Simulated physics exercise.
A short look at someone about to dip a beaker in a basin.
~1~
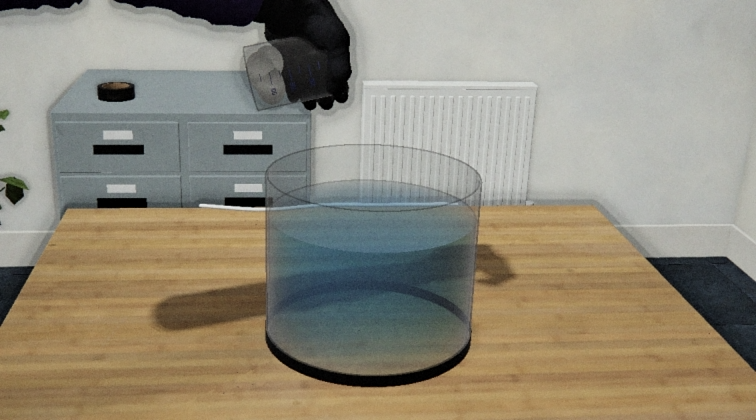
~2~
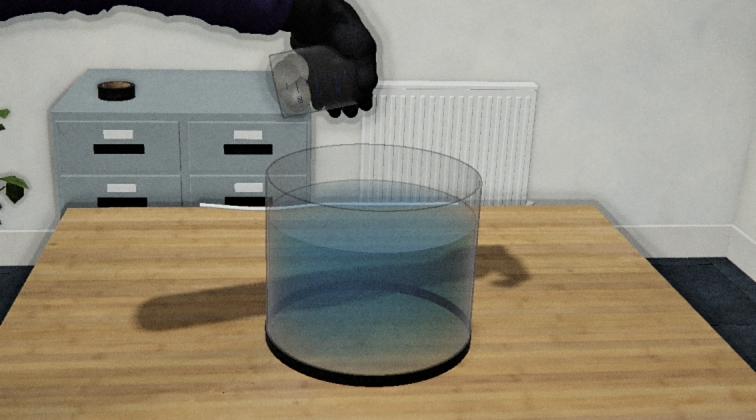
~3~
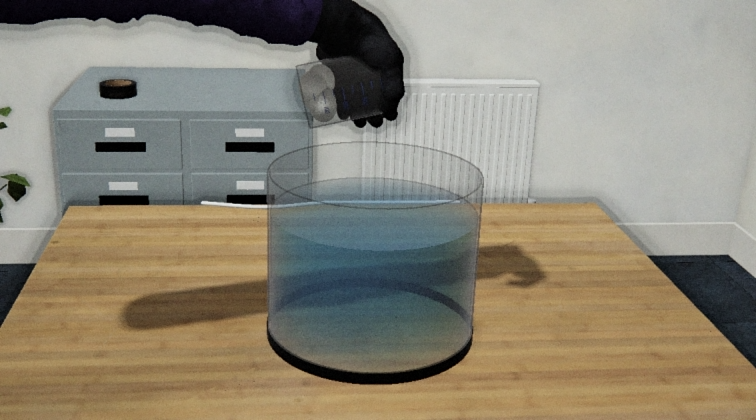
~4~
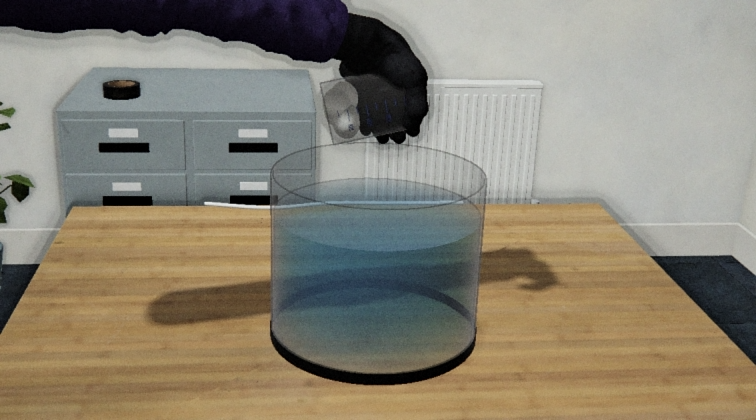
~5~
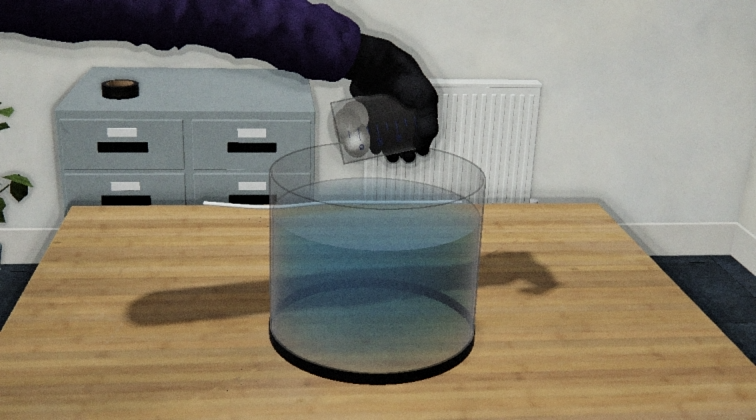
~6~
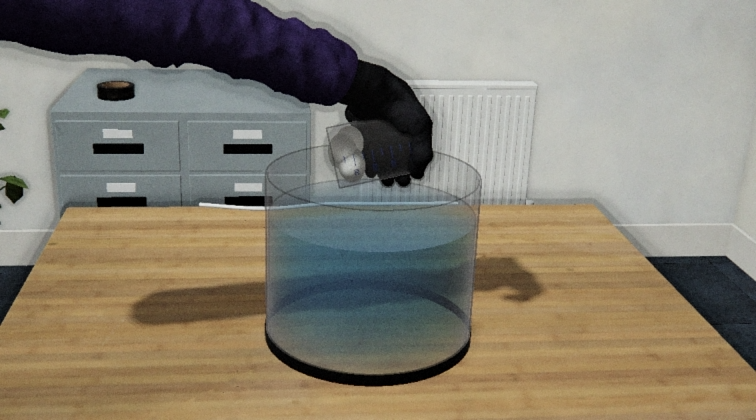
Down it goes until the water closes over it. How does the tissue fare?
Under the surface the tissue ends up wet.
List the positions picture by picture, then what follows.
Beaker (295, 70) on its side; above the basin, in the first frame.
Beaker (320, 78) on its side; tissue (290, 84); coming down, in the second frame.
Beaker (346, 88) on its side; lower, in the third frame.
Beaker (369, 105) on its side; tissue (340, 111); lower still, in the fourth frame.
Beaker (380, 124) on its side; close to the surface, in the fifth frame.
Beaker (375, 149) on its side; tissue (346, 155); just over the surface, in the sixth frame.
A moment on, the beaker enters the water.
Further on, water pours in as the air escapes.
When it is over, the beaker is under, flooded, and the tissue is wet.
